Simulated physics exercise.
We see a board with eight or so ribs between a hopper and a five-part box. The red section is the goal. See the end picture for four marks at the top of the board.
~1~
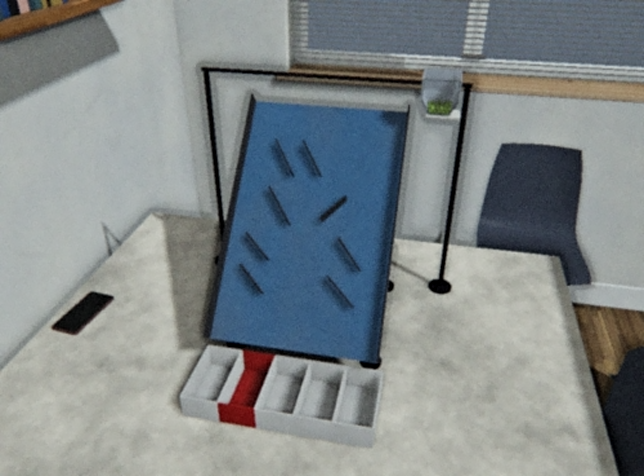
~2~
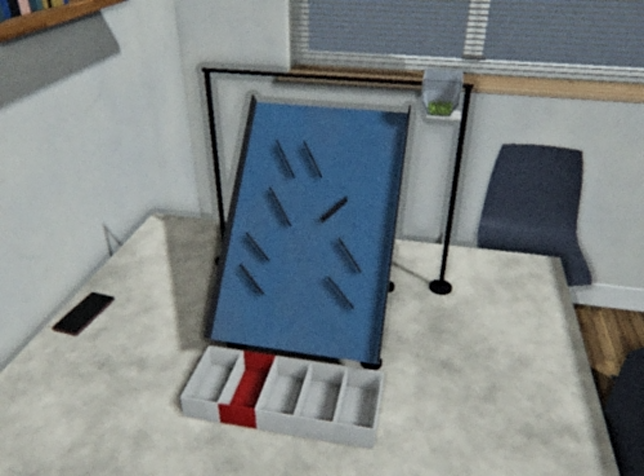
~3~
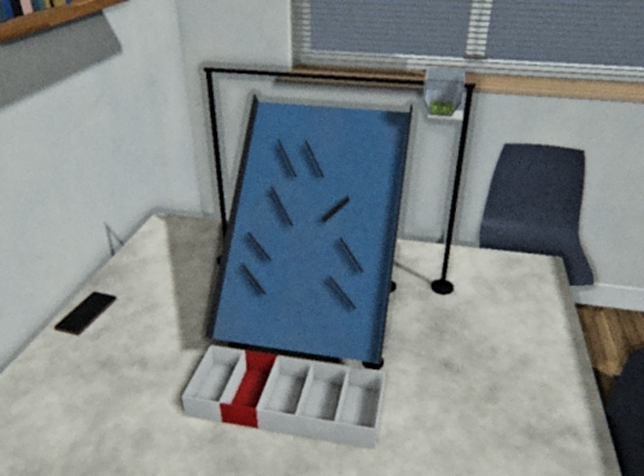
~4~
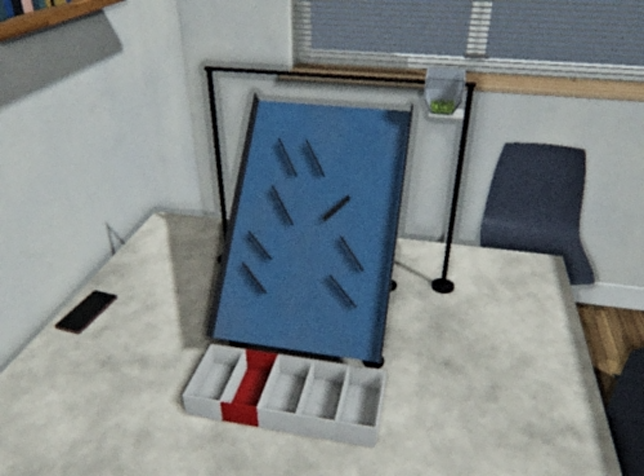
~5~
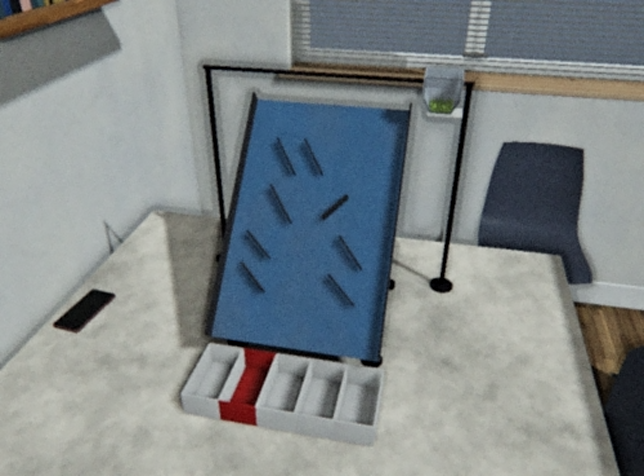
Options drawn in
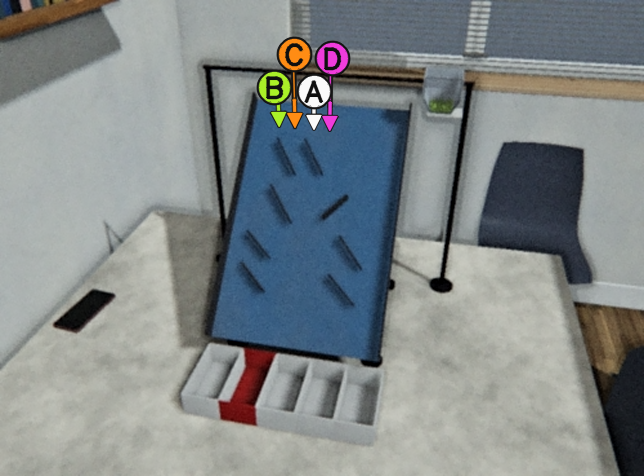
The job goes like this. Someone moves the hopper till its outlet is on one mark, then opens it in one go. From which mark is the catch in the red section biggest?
Use mark D.
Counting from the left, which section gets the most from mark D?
It is the second one.
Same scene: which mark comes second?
That would be A.
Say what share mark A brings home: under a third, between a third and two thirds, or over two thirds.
Between a third and two thirds.
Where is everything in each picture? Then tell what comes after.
In the first frame, hopper near (439, 108), dried peas, door shut.
In the second frame, ribs (276, 140) to (292, 174), (304, 141) to (320, 174), (270, 187) to (289, 223).
In the third frame, ribs (322, 219) to (348, 196), (248, 233) to (269, 258), (340, 237) to (361, 270).
In the fourth frame, ribs (242, 263) to (263, 291), (330, 275) to (355, 306).
In the fifth frame, red section near (238, 412), number 2 of 5 from the left.
On the marked copy, mark A meets the board at (314, 124); mark B meets the board at (279, 121); mark C meets the board at (294, 122); mark D meets the board at (329, 125).
Choosing A, close to half in the red section, close to half in other sections, only a few outside the box.
Choosing B, only a few in the red section, all but a few in other sections, a small share outside the box.
Choosing C, only a few in the red section, all but a few in other sections, a small share outside the box.
Choosing D, close to two thirds in the red section, close to a quarter in other sections, a small share outside the box.
